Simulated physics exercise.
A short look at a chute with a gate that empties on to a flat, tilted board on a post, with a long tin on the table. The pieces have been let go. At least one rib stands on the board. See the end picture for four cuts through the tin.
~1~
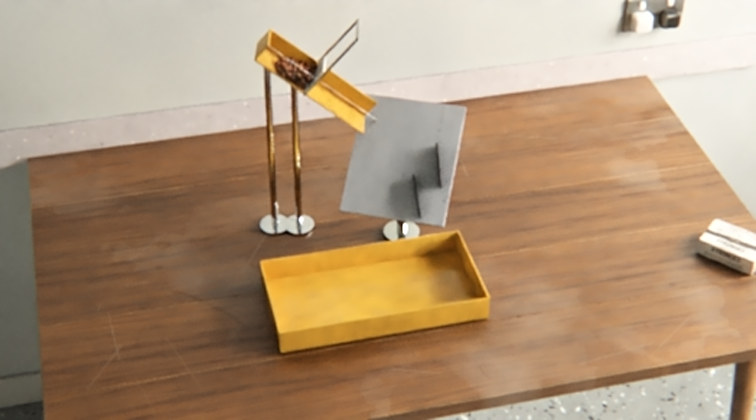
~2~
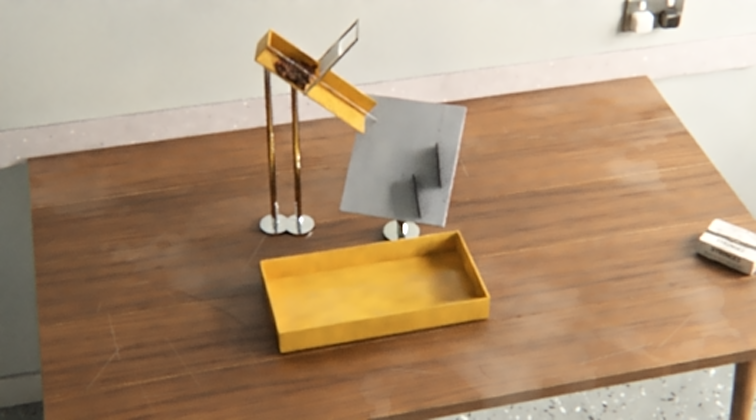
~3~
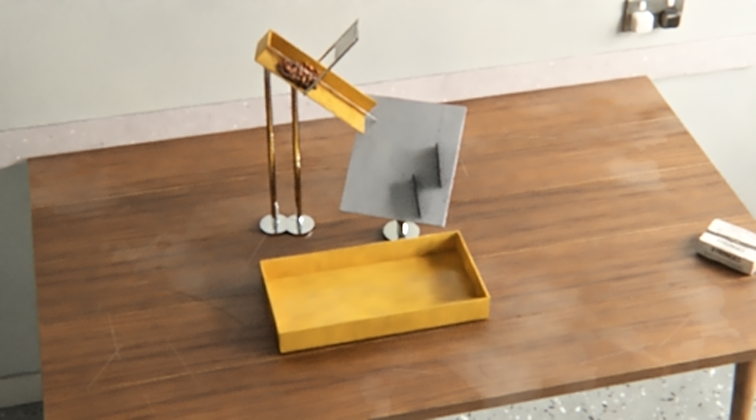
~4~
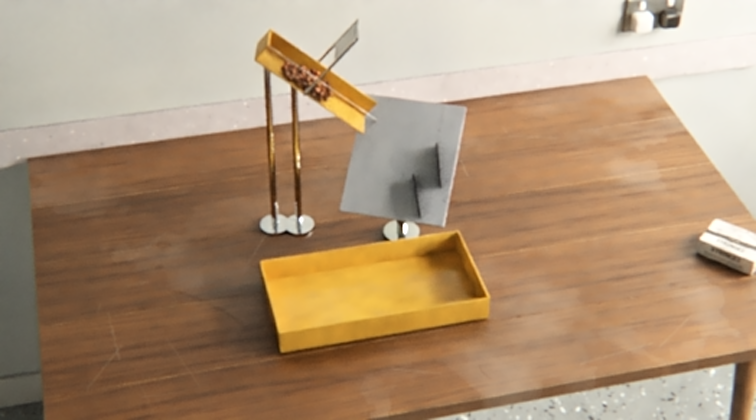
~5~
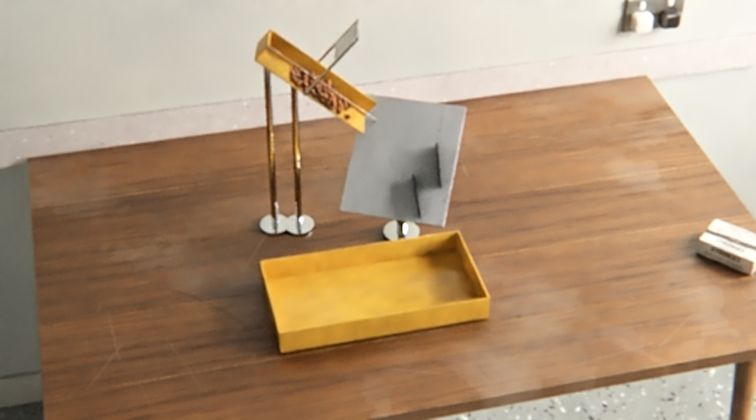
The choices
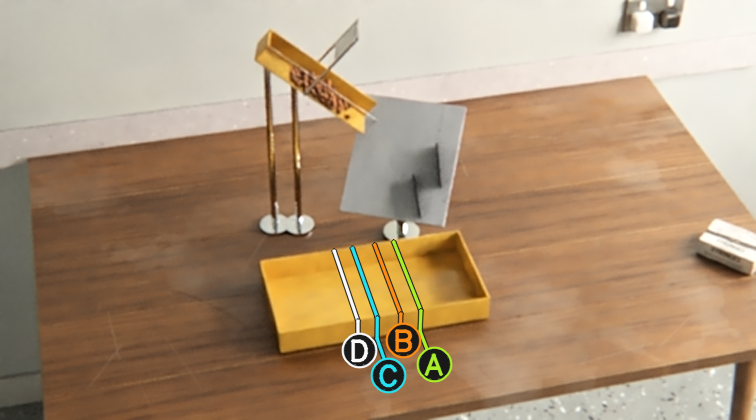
Small reddish-brown cereal balls, bunched in a raised yellow chute, slide down and rightward as its wire-framed gate swings, spreading into a longer line closer to the lip. The fixed view looks down on a wooden table beside a pale wall with a socket. A tilted grey board with two dark ribs stands right of the chute, behind an empty yellow tin, with a whitish block far right.
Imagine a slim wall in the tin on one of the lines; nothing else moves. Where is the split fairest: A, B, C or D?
Take A.
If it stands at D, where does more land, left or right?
Right.
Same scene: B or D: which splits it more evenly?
B it is.
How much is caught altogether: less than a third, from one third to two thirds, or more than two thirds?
About that: More than two thirds.
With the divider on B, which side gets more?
Right.
On the marked copy, line A crosses the front rim at (420, 309); line B crosses the front rim at (400, 313); line C crosses the front rim at (377, 316); line D crosses the front rim at (357, 320).
Choosing A, of what is caught, roughly a third on the left of the divider, roughly two thirds on the right.
Choosing B, of what is caught, about a tenth on the left of the divider, the larger part on the right.
Choosing C, of what is caught, just a few on the left of the divider, almost all on the right.
Choosing D, of what is caught, not one piece on the left of the divider, every piece on the right.
